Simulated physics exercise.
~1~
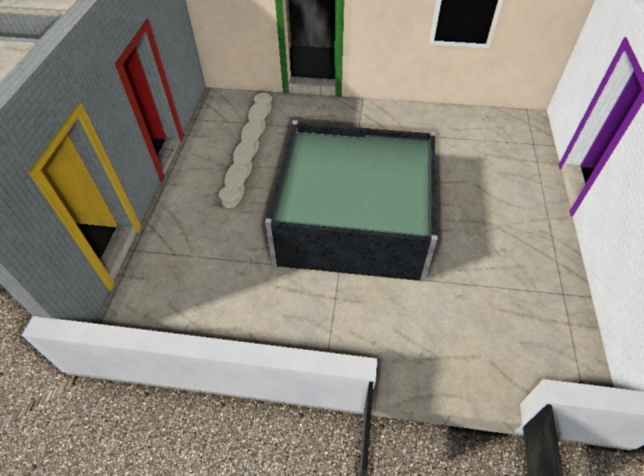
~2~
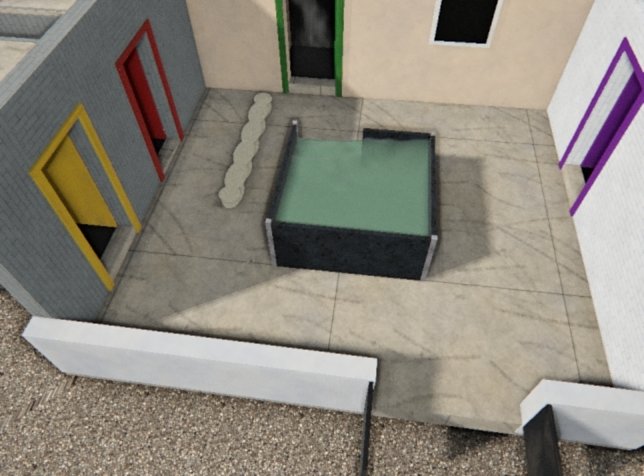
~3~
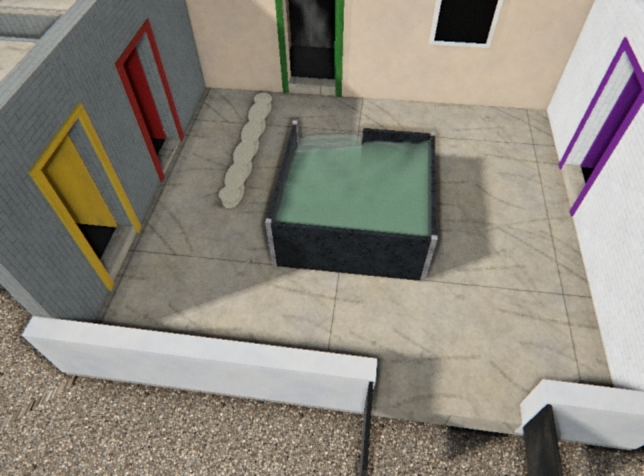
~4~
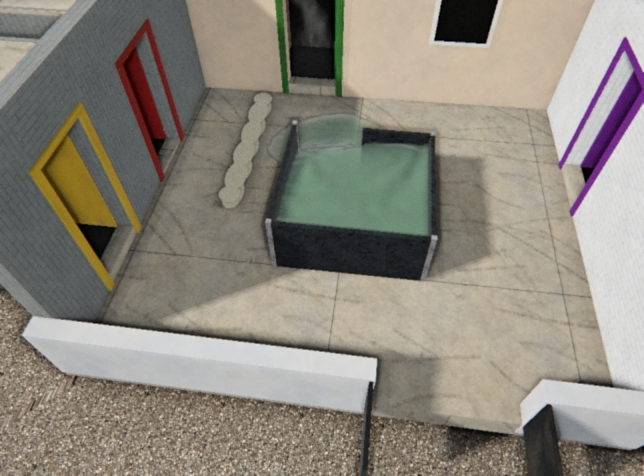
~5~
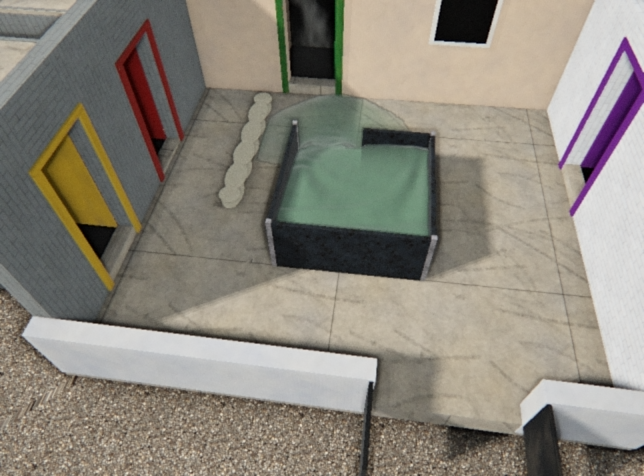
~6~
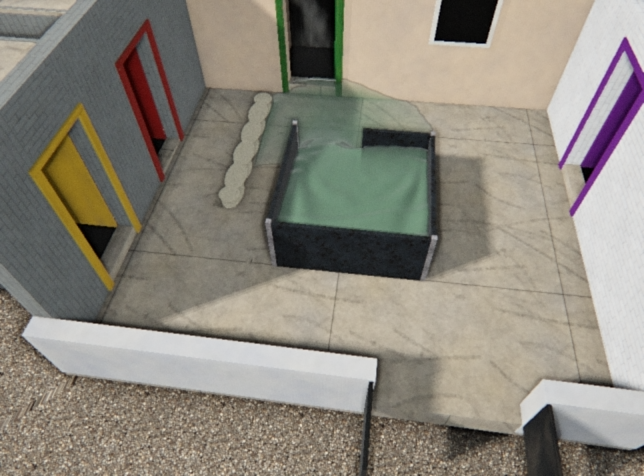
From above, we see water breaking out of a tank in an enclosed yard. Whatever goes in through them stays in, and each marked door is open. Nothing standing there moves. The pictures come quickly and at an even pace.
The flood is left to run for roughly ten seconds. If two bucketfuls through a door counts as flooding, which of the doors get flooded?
The red door does not get flooded; the yellow door does not get flooded; the purple door does not get flooded; the green door gets flooded.
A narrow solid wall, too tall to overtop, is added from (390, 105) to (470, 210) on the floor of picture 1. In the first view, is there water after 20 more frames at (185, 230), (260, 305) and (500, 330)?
Results in order: Swamped / bone-dry / bone-dry.
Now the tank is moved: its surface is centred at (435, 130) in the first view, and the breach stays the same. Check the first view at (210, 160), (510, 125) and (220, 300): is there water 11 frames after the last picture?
As listed: Reached, reached, untouched.
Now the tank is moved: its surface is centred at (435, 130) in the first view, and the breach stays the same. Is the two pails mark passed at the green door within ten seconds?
Green falls short.
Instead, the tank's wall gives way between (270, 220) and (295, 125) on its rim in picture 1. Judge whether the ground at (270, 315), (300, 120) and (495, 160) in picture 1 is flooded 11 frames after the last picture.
Unwetted, submerged, unwetted.
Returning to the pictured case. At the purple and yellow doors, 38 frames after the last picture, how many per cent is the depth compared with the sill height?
About 70 and 40 %.
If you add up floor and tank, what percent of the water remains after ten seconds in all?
Roughly 80 per cent.
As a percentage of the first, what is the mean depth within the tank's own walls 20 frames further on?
Estimate: Close to 38 %.
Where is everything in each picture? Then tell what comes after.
In the first picture, the water tank at (357, 179) is whole and still.
In the second picture, water pours out on the water tank's far side and has run to a hidden place.
In the third picture, the front is at a hidden place, out from the gap on the water tank's far side.
In the fourth picture, water pours out on the water tank's far side and has run to (344, 115).
In the fifth picture, water pours out on the water tank's far side and has run to (325, 96).
In the sixth picture, the front is at (285, 93), out from the gap on the water tank's far side.
A moment on, water covers 20 % of the floor; the red door not reached, the yellow door not reached, the purple door not reached, the green door over two buckets in.
Next, water covers 30 % of the floor; the red door wet at the sill, nothing in, the yellow door not reached, the purple door not reached, the green door far over two buckets in.
Then, water covers 55 % of the floor; the red door wet at the sill, nothing in, the yellow door wet at the sill, nothing in, the purple door wet at the sill, nothing in, the green door far over two buckets in.
Later, water covers 90 % of the floor; the red door wet at the sill, nothing in, the yellow door wet at the sill, nothing in, the purple door wet at the sill, nothing in, the green door far over two buckets in.
In the end, water covers 95 % of the floor; the red door wet at the sill, nothing in, the yellow door wet at the sill, nothing in, the purple door wet at the sill, nothing in, the green door far over two buckets in.
